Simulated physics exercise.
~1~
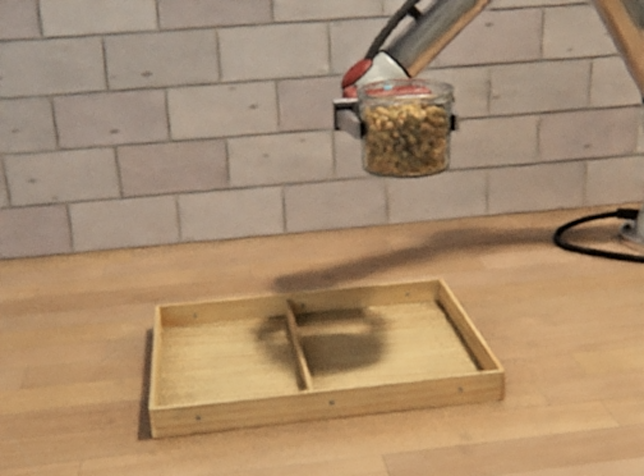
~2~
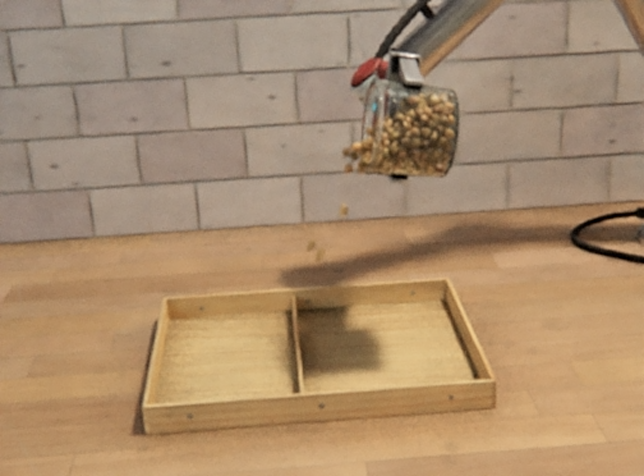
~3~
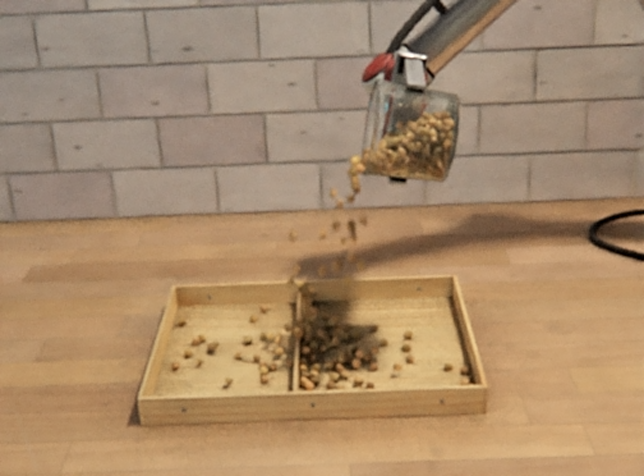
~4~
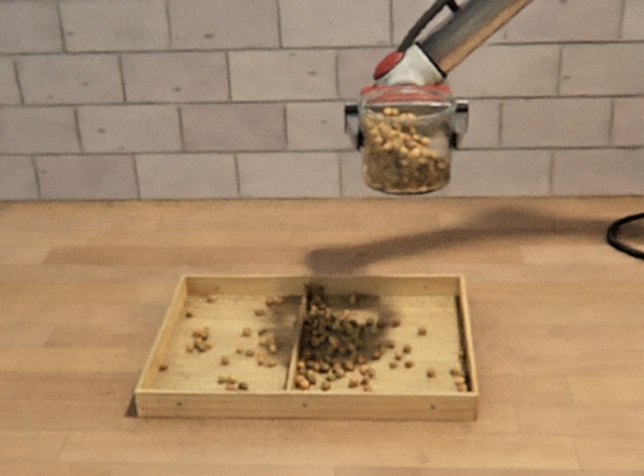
On a wooden tabletop before a pale brick wall, a robot arm holds a clear beaker of dried chickpeas upright above a shallow wooden tray split by a cross wall. The arm tips the beaker onto its side, and the first few chickpeas drop from its mouth. More spill out in a loose stream, scattering over both parts of the tray and gathering most thickly just right of the divider. The arm then turns the beaker upright again, stopping the flow. It ends held above the tray, still well filled, with the spilled chickpeas lying below.
